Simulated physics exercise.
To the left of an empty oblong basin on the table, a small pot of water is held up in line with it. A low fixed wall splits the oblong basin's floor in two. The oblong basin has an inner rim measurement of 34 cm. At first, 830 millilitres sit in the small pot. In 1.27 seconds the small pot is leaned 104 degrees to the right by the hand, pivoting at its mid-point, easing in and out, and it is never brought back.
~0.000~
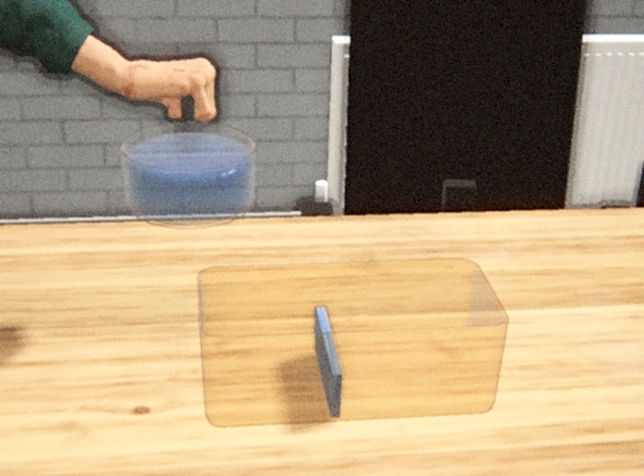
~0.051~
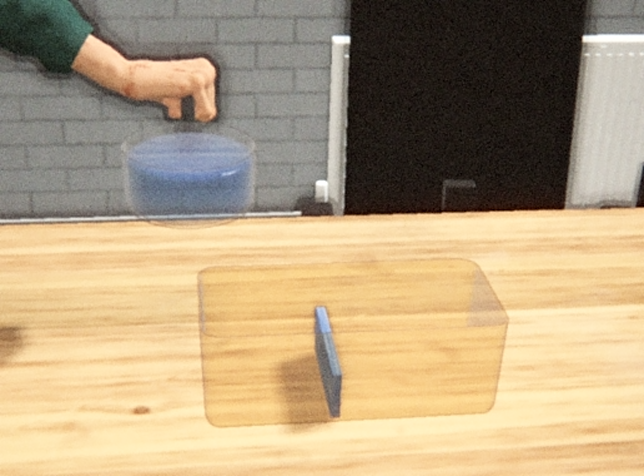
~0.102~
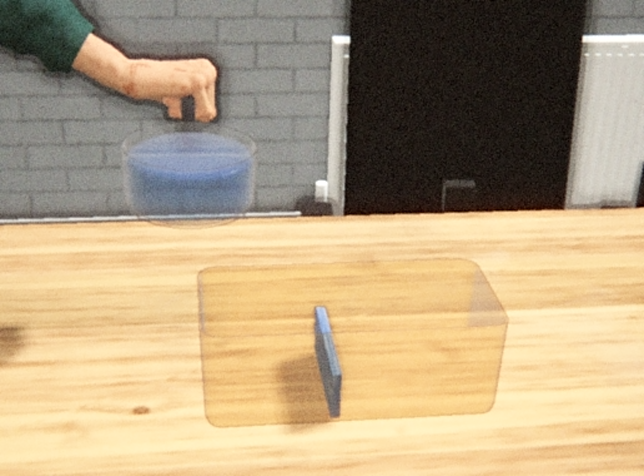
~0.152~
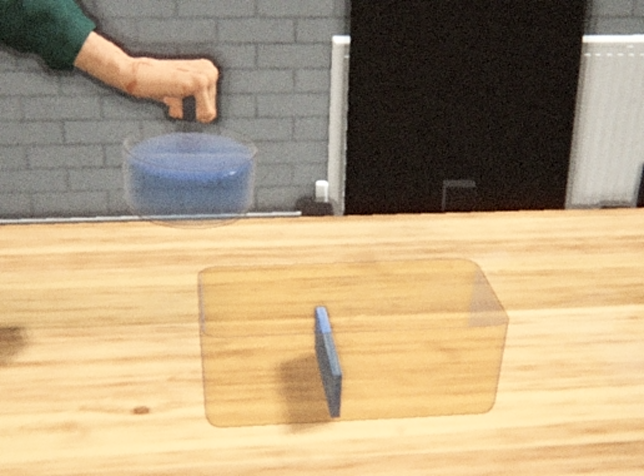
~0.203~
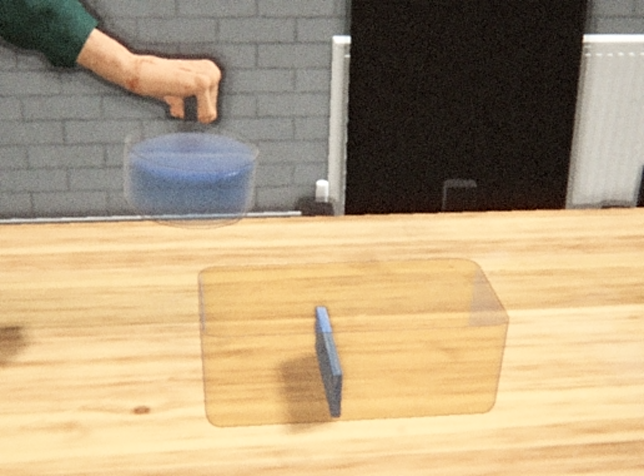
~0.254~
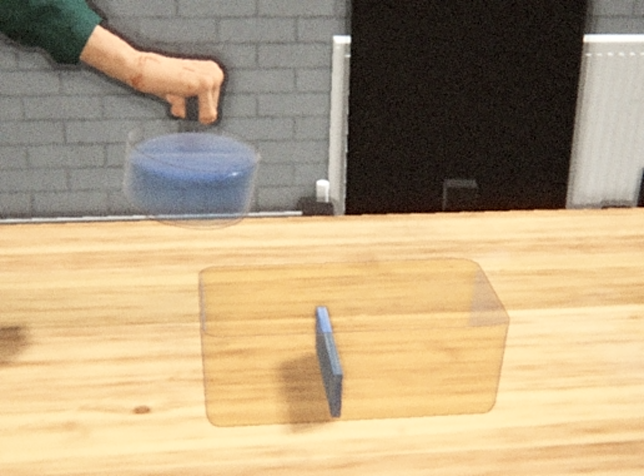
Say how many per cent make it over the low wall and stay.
About 35 per cent makes it over and stays.
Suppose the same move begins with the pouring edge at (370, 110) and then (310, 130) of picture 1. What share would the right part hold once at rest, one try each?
The first try gives around 100 percent, the second around 85 percent.
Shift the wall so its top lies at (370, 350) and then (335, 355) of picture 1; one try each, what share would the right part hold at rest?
Respectively close to 5 and 35 %.
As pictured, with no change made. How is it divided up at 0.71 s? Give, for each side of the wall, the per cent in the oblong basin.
About 10 left, 4 right.
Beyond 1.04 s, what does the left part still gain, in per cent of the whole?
It comes to about 18 per cent.
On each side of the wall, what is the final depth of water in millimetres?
Roughly 24 mm on the left side and 10 mm on the right side.
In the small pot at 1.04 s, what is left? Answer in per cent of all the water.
10 in a hundred, give or take.
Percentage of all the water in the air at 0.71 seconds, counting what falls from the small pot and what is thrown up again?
Around 32 percent.
Then, 0.71 s in, the tilt is 61° and 54 per cent is still to pour, 10 is left of the wall and 4 right of it.
Then, 1.04 s in, the tilt is 96° and 9 per cent is still to pour, 47 is left of the wall and 34 right of it.
Then, 1.39 s in, the tilt is 104° and 0 per cent is still to pour, 63 is left of the wall and 35 right of it.
Then, 1.77 s in, the tilt is 104° and 0 per cent is still to pour, 65 is left of the wall and 35 right of it.
Finally, 65 per cent lies left of the wall, 35 right of it and 1 outside.
